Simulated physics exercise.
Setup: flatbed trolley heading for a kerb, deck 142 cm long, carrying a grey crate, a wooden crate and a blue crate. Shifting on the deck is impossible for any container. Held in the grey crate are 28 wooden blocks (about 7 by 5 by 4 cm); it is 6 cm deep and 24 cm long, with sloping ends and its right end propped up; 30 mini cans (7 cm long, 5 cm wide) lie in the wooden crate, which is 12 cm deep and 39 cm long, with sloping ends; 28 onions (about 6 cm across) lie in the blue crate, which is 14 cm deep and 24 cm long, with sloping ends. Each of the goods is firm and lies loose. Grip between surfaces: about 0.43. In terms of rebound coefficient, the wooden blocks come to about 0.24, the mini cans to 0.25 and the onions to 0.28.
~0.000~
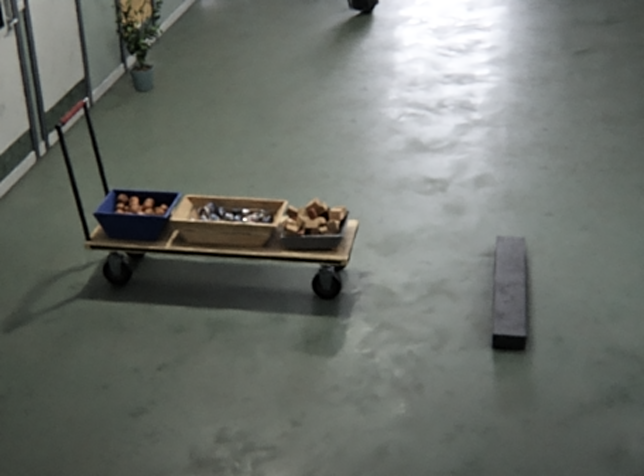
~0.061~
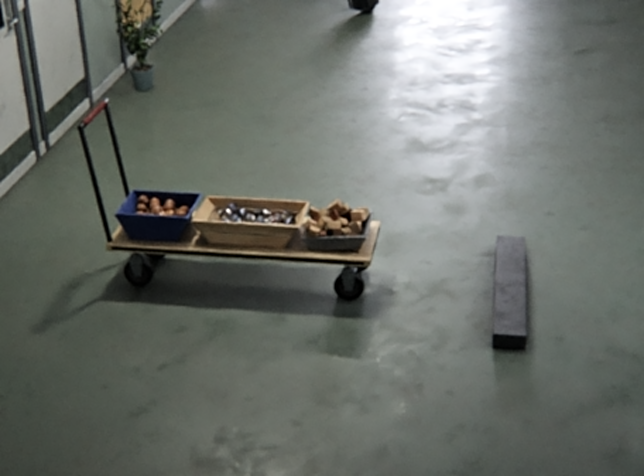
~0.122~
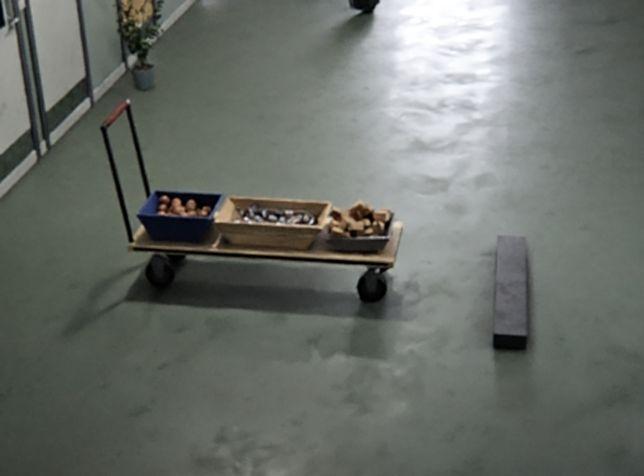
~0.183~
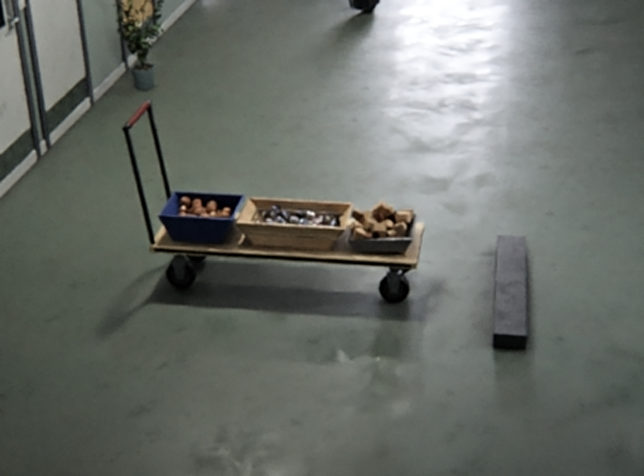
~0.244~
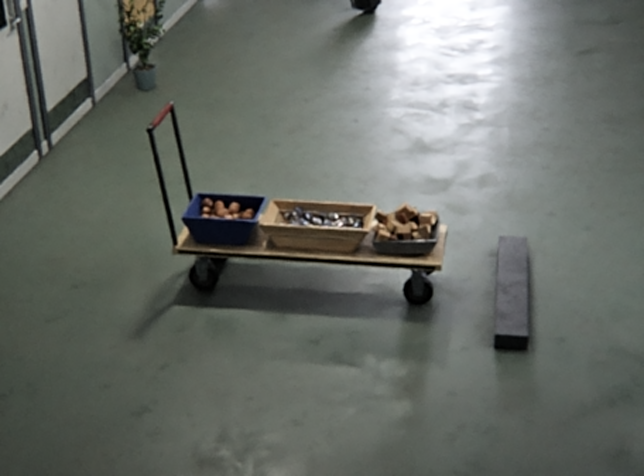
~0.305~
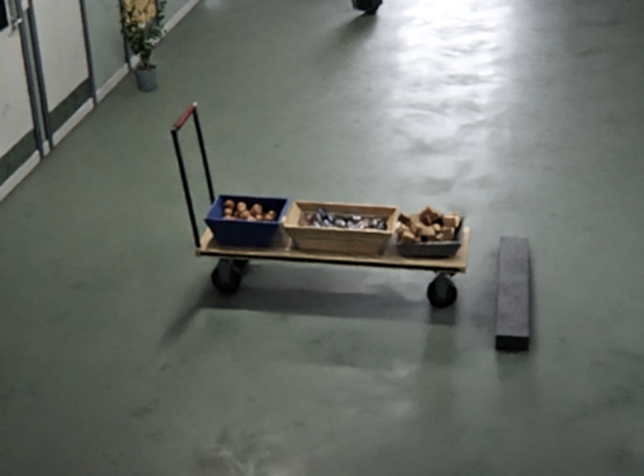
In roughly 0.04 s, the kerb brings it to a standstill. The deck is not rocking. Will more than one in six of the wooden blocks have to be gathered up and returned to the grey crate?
Yes: Most likely the spillage is greater than a sixth of the load.
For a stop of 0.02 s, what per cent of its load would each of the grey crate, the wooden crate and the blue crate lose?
Grey crate 20, wooden crate 0, blue crate 0 %.
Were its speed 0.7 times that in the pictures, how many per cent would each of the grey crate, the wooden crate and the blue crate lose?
Grey crate 10, wooden crate 0, blue crate 0 per cent.
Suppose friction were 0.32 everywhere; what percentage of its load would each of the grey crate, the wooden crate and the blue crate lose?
Grey crate 20%, wooden crate 10%, blue crate 0%.
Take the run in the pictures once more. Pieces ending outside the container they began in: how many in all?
About 8 in total.
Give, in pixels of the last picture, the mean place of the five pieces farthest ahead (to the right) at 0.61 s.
Close to (511, 220).
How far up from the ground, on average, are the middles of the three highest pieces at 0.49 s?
Mean height: Some 44 cm.
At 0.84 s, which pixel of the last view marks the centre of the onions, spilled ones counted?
In the last view, the centre sits near (295, 225).
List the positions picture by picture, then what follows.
In the first picture (we follow the rim corner now nearest the camera), grey crate at (342, 235); blue crate at (164, 216); 80 cm still to roll; nothing out yet.
The second picture shows grey crate at (365, 236); blue crate at (186, 217); 68 cm still to roll.
The third picture shows grey crate at (388, 237); blue crate at (209, 218); 56 cm still to roll.
The fourth picture shows grey crate at (411, 239); blue crate at (230, 219); 44 cm still to roll.
The fifth picture shows grey crate at (436, 241); blue crate at (254, 221); 33 cm still to roll.
The sixth picture shows grey crate at (460, 243); blue crate at (277, 223); 21 cm still to roll; nothing out yet.
After 0.39 s, impact.
After 0.49 s, 0 of 28 out of the grey crate, 0 of 30 out of the wooden crate and 0 of 28 out of the blue crate.
After 0.61 s, 5 of 28 out of the grey crate, 0 of 30 out of the wooden crate and 0 of 28 out of the blue crate.
After 0.84 s, 8 of 28 out of the grey crate, 0 of 30 out of the wooden crate and 0 of 28 out of the blue crate.
Final count (at 1.35 s), 8 of 28 out of the grey crate, 0 of 30 out of the wooden crate and 0 of 28 out of the blue crate. Asked share, 8 of 28, 29 per cent.
